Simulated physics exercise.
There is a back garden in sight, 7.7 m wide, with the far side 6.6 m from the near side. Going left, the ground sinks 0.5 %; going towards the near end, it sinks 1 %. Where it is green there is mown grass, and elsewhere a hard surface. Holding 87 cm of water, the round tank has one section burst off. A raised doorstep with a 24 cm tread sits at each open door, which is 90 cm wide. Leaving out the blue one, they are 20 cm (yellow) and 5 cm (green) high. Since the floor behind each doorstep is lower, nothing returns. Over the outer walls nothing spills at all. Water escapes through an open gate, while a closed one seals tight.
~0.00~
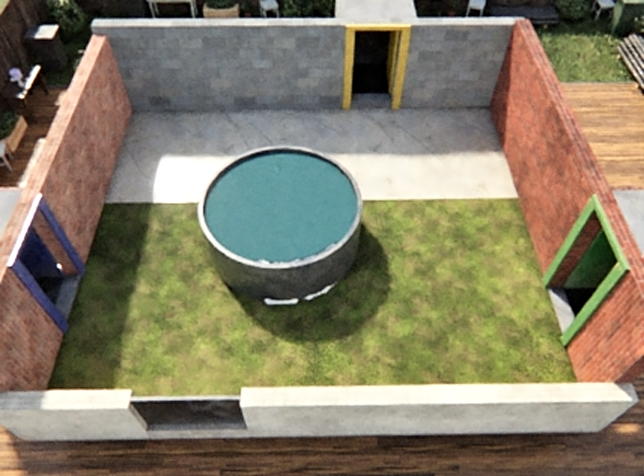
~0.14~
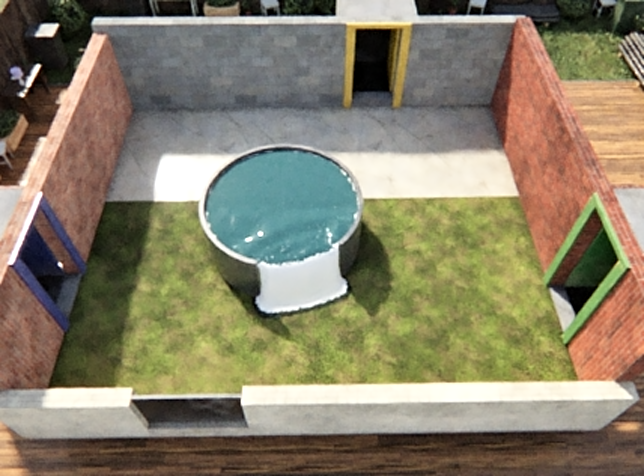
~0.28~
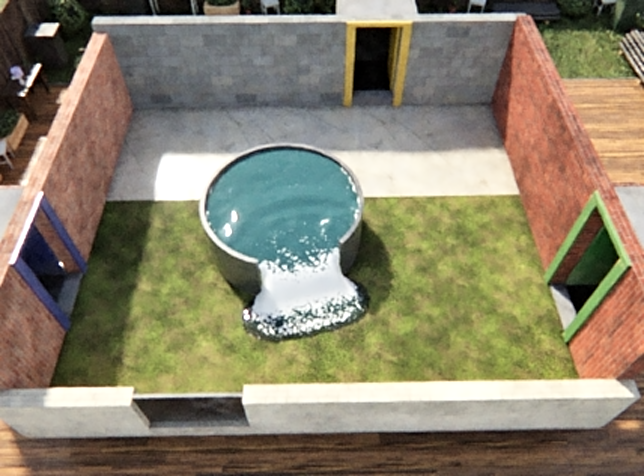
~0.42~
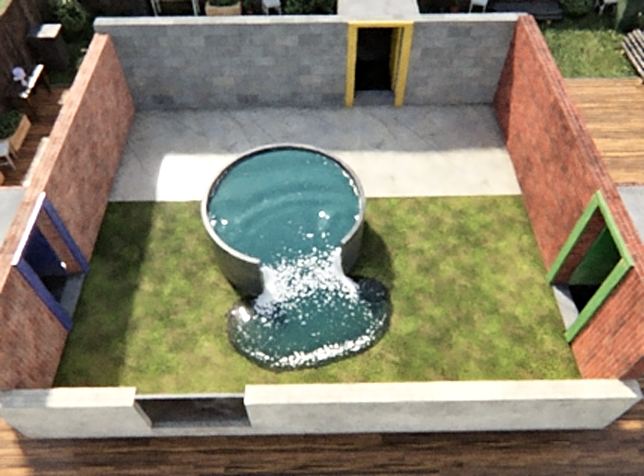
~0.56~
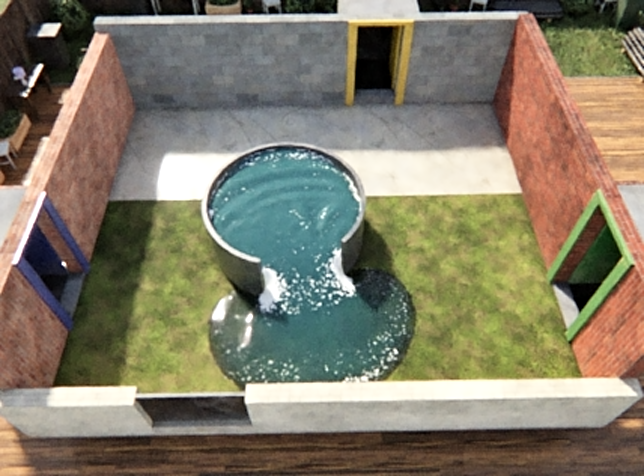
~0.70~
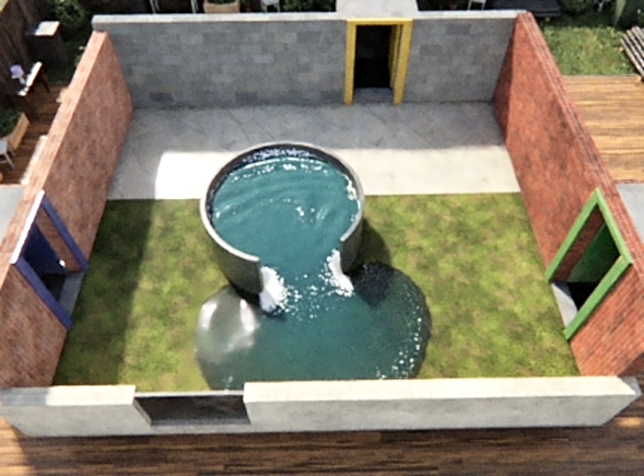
A walled back garden, seen from high above its near side, has mown grass in front and a pale paved strip at the far end. A round grey tank of blue-green water stands near the middle, with a blue doorway left, a green one right and a yellow one beyond. Water bursts from the tank's near side, foaming, and spreads across the grass in a widening pool as the tank's level drops.
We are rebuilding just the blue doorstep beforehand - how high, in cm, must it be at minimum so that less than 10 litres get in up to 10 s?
It needs to be about 11.5 cm high.
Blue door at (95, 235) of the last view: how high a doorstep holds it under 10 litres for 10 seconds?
Minimum: Close to 7.0 cm.
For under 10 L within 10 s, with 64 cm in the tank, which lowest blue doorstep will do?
Step height: Approx. 8.5 cm.
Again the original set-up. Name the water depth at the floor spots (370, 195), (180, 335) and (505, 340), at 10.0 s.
The three readings, in order, are 6, 8 and 10 cm.
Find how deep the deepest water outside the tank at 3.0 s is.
Roughly 39 cm.
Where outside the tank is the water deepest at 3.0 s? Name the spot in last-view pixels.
About (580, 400).
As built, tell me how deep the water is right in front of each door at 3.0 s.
Door depths (cm): Yellow = 0, green = 20, blue = 10.
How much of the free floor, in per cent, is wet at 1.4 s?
Around 20 per cent of the free floor.
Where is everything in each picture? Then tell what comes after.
In the first picture, still water, 87 cm deep, in the round tank at (281, 204); the blue door at (49, 264) is dry.
In the second picture, water pours out at (302, 284) and has run 0.3 m, to (343, 295); about 9 cm deep outside, 87 cm at the back.
In the third picture, the front is at (357, 316), 0.8 m from the gap at (303, 284); 1.2 m2 of floor is wet, 87 cm left at the back.
In the fourth picture, water pours out at (305, 286) and has run 1.2 m, to (368, 344); about 12 cm deep outside, 87 cm at the back.
In the fifth picture, water pours out at (305, 285) and has run 1.8 m, to a hidden place; about 9 cm deep outside, 82 cm at the back.
In the sixth picture, the gap is at (304, 283), the front 2.2 m out at a hidden place; the back of the round tank holds 74 cm; 2.2 m in a straight line remain to the blue door at (52, 261).
After 1.4 s water covers 20 % of the floor, deepest (52 cm) near (300, 393); it has not reached the blue door.
After 3.0 s water covers 40 % of the floor, deepest (39 cm) near (580, 400); 10 cm at the blue door, 0 litres in over its 8 cm doorstep.
After 10.0 s water covers 100 % of the floor, deepest (12 cm) near (44, 411); 10 cm at the blue door, 50 litres in over its 8 cm doorstep.
At the blue door as built, the water arrived by 2.8 s and peaked near 14 cm at 3.6 s.
Run again over the same 10 s with other heights there, 18 litres in over 10.5 cm, 5 litres over 12.5 cm. The limit of 10 litres is kept from about 11.5 cm up.
